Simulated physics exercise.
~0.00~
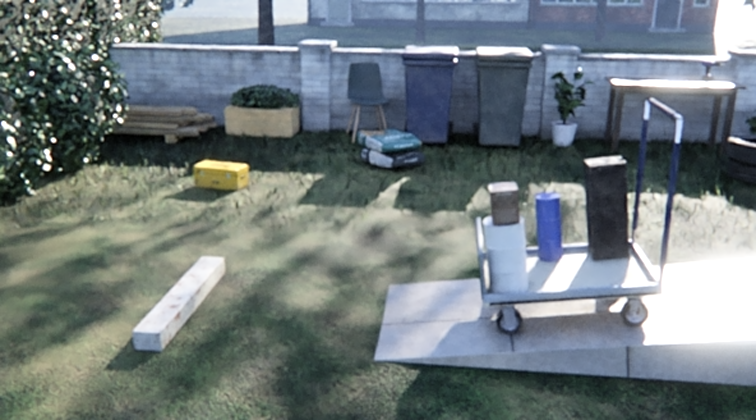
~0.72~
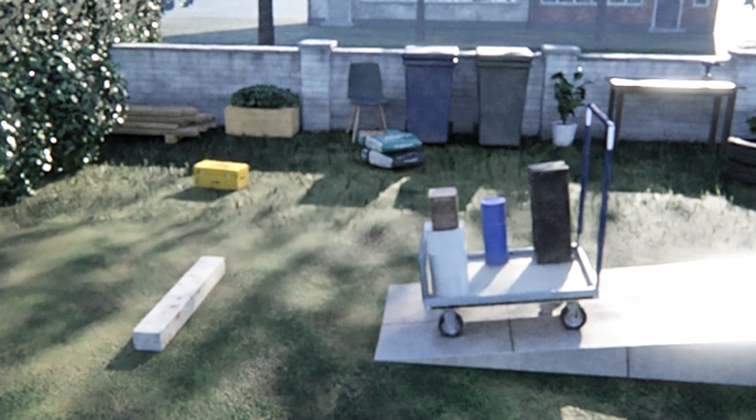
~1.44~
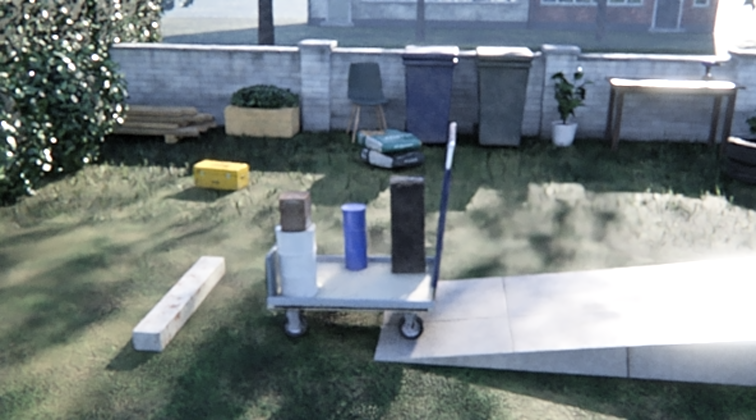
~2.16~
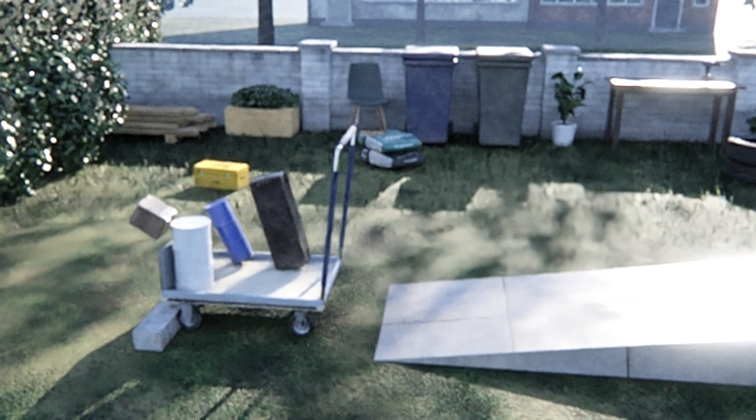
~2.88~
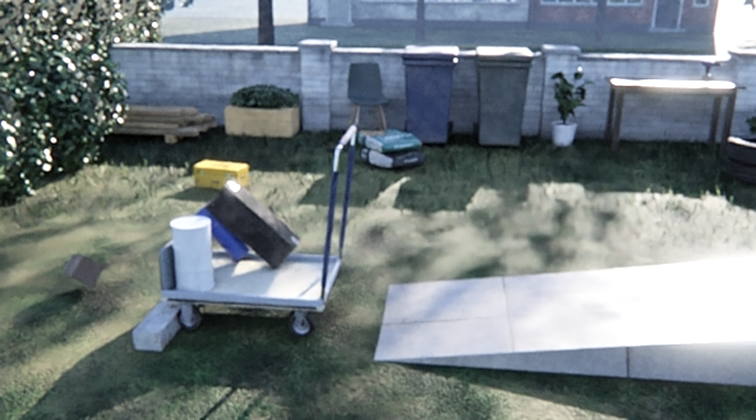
A trolley rolls down a ramp into a kerb, shedding one box and toppling two items.
